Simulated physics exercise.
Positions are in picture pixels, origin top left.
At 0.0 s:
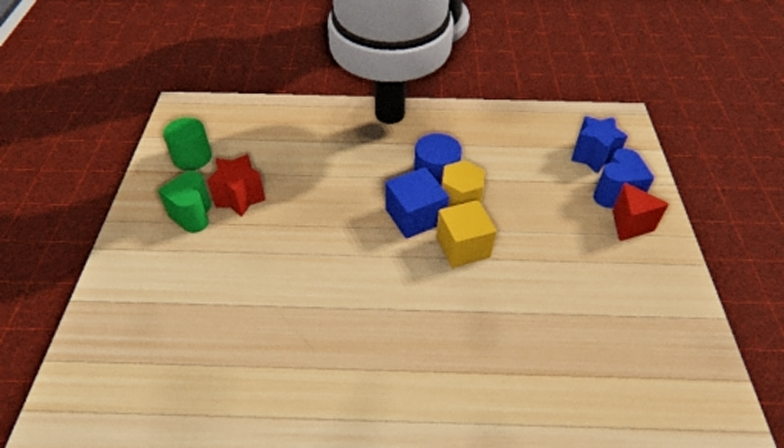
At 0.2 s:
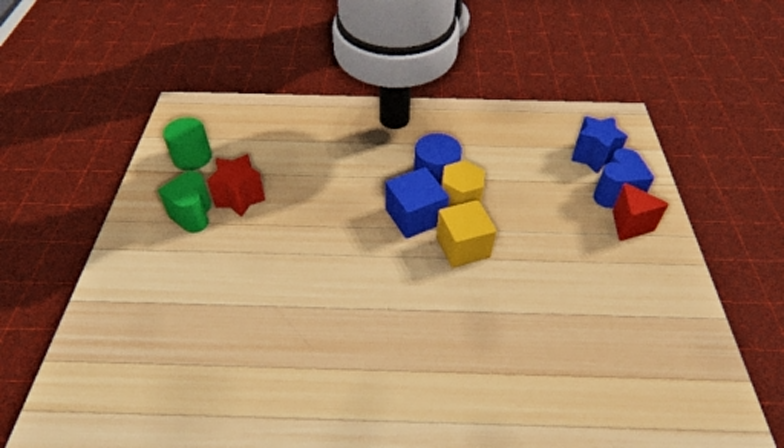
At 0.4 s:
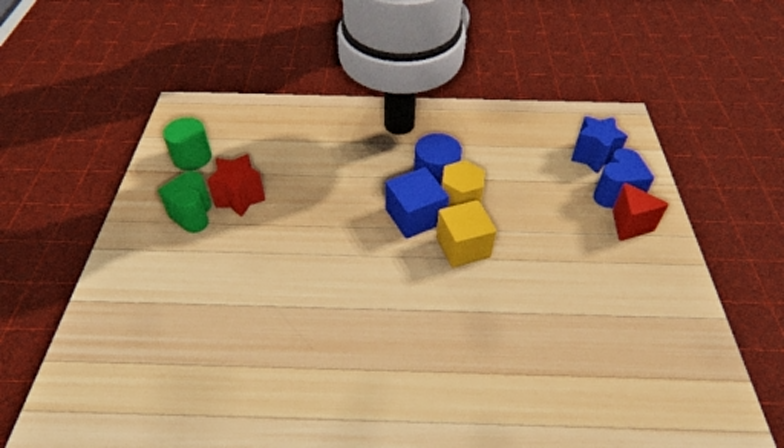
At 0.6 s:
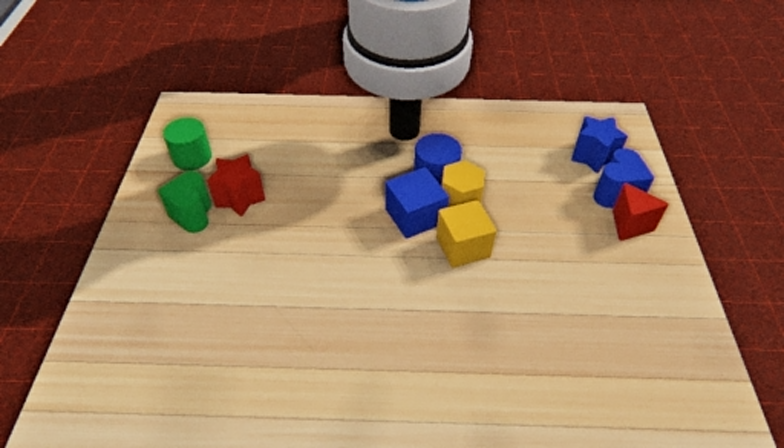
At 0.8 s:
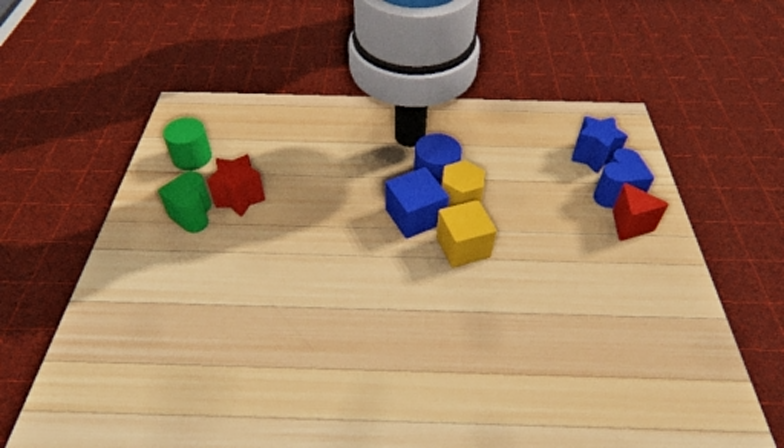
On a pale wooden board over a red tiled floor, a white robotic arm with a black rod stands at the far edge, behind blue and yellow blocks, with other groups at left and right. The rod slides slightly right and nearer, closing in on the blue round block, while every block stays still.
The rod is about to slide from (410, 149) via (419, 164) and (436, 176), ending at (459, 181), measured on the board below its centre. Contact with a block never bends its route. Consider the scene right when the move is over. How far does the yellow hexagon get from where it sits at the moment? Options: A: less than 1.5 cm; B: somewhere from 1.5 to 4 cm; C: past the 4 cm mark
I choose C.
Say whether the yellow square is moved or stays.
When the path is over, the yellow square has left its spot.
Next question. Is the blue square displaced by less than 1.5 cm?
Going by the path, yes.
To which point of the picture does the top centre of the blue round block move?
It ends at (487, 180).
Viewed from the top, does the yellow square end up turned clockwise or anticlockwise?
Top view: Clockwise.
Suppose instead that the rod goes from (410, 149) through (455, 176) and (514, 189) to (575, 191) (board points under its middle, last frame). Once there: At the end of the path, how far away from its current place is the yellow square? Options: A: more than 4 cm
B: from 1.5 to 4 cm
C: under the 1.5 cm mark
It's B.
The first path, step by step. Halfway along, rod at (428, 159); blue round block at (457, 165); yellow hexagon at (486, 192); yellow square at (472, 226), turned 25° clockwise.
At the end, rod at (461, 169); blue square unmoved; blue round block at (487, 180); yellow hexagon at (510, 211); yellow square at (477, 233), turned 60° clockwise.
